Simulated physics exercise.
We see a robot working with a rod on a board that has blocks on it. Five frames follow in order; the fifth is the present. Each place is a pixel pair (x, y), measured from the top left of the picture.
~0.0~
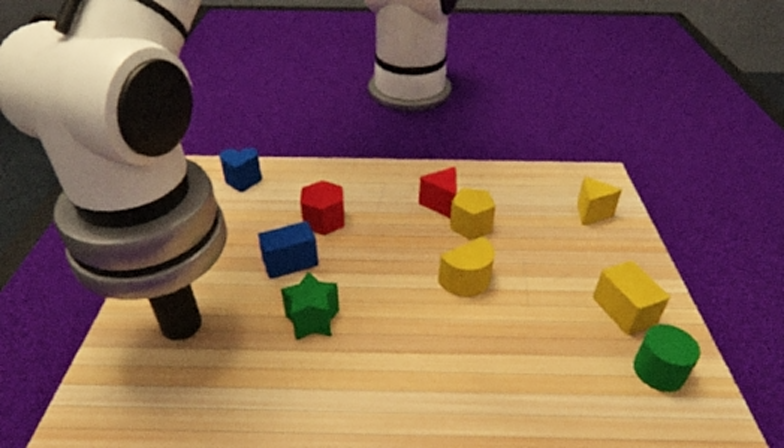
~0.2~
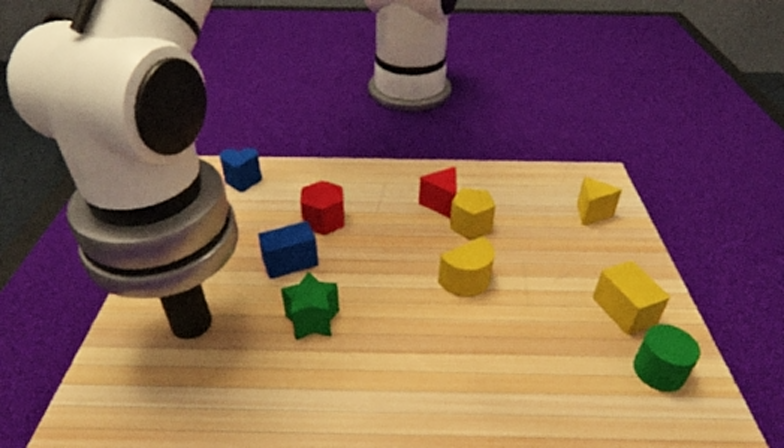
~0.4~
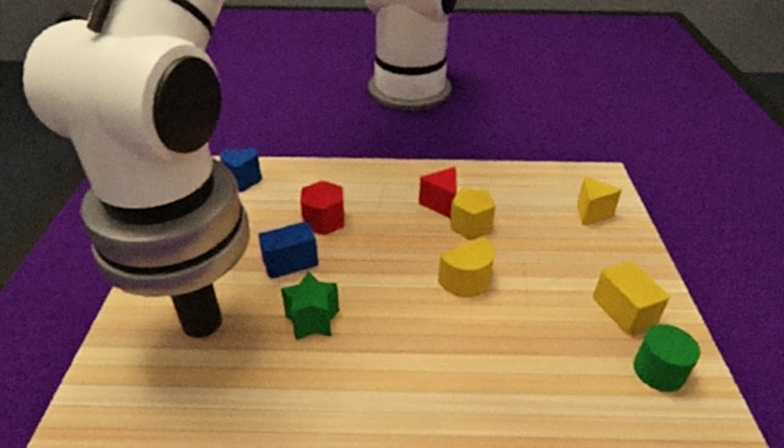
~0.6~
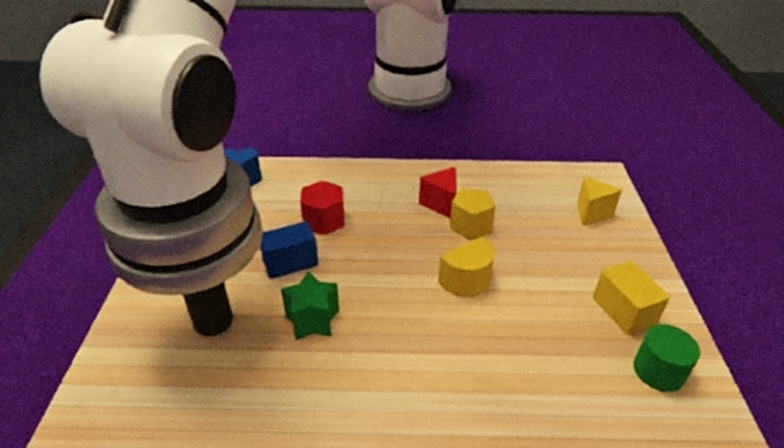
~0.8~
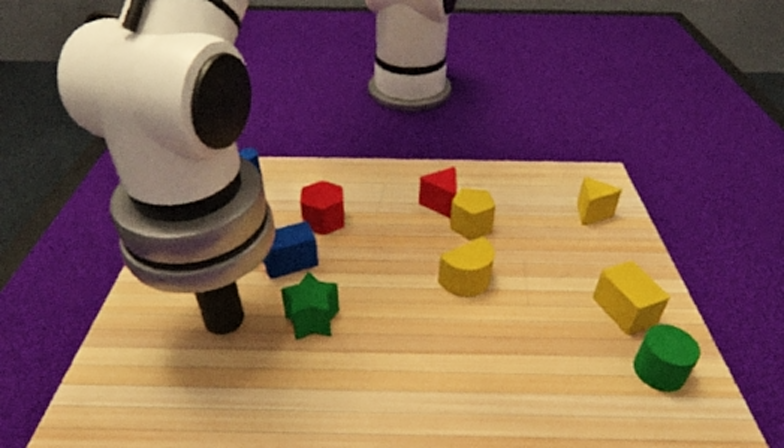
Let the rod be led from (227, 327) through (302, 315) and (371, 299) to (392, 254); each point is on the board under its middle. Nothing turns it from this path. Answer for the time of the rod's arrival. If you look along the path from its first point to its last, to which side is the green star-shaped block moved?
It moves over to the right.
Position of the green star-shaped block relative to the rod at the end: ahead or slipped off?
Most likely the green star-shaped block slides off.
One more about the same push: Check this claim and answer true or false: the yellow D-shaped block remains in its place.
My answer: True.
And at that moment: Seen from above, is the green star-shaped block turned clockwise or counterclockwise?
The block spins clockwise.
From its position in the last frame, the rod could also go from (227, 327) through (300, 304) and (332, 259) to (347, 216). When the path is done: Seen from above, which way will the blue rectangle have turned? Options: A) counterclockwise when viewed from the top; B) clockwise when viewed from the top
A: Counterclockwise when viewed from the top.
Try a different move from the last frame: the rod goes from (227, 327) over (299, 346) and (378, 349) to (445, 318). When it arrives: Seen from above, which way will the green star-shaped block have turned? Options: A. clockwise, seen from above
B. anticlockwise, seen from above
B
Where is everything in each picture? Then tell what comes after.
In the first frame, lower end of the rod (182, 325), tops of blocks, green star-shaped block (309, 292), yellow D-shaped block (471, 254).
In the second frame, rod (192, 324), blocks as before.
In the third frame, rod (202, 323), blocks as before.
In the fourth frame, rod (213, 321), blocks as before.
In the fifth frame, rod (225, 320), green star-shaped block (309, 292), yellow D-shaped block (471, 254).
The first path, step by step. One third of the way, rod (301, 308); green star-shaped block (337, 294), turned 35° clockwise.
Two thirds of the way, rod (372, 291); green star-shaped block (395, 294), turned 75° clockwise.
At the end, rod (392, 246); green star-shaped block (396, 294), turned 80° clockwise; yellow D-shaped block not moved.
